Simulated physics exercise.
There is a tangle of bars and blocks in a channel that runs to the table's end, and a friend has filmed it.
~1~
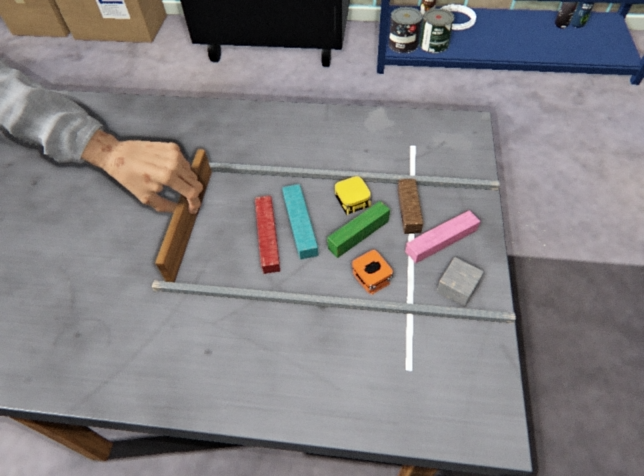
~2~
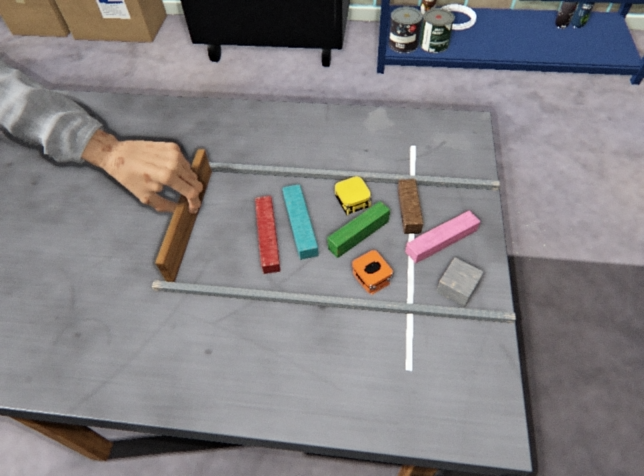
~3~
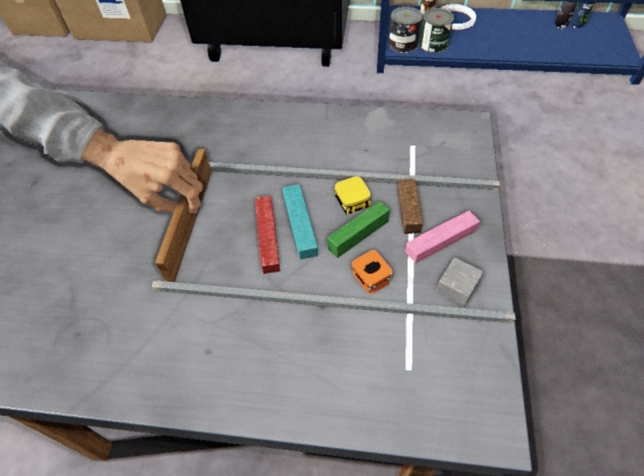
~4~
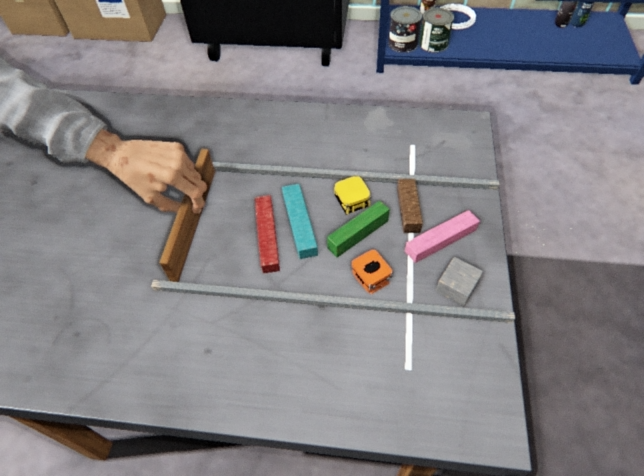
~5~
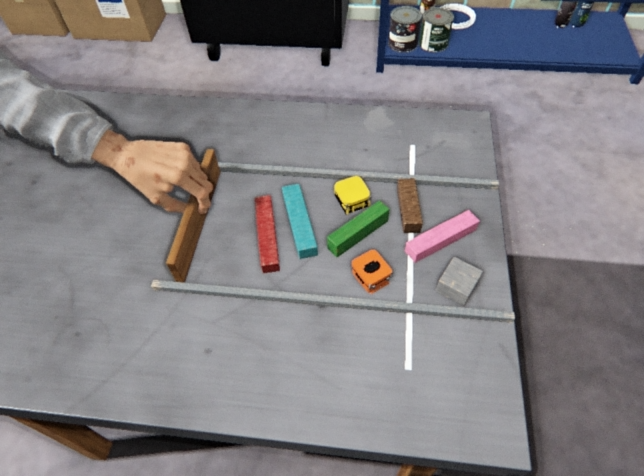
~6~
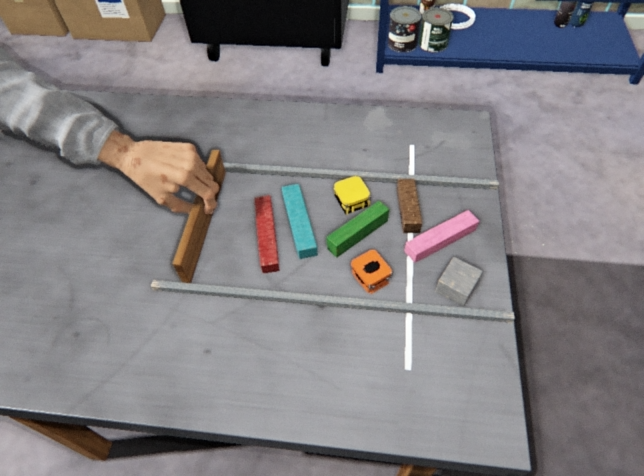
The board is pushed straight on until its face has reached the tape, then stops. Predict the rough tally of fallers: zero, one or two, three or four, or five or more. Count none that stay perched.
The push is going to knock off nothing at all.
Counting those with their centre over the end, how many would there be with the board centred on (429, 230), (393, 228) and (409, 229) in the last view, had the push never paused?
The numbers past the end are 2, 0 and 0.
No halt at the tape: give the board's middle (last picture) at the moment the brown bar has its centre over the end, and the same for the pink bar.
For the brown bar, about (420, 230); for the pink bar, about (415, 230).
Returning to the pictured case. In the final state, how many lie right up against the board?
1 in contact.
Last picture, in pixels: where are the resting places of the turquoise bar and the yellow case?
In the last picture the turquoise bar sits at (438, 230) while the yellow case sits at (461, 200).
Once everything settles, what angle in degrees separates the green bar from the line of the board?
It sits some 25° out of line.
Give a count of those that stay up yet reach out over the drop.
2 in all.
Early on, none off yet; grey block at rest near (459, 282); pink bar at rest near (442, 236); brown bar at rest near (409, 205).
A while later, none off yet; grey block at rest near (459, 282); pink bar at rest near (443, 237); brown bar travelled a little near (432, 203).
Finally, the number that fall off is zero.
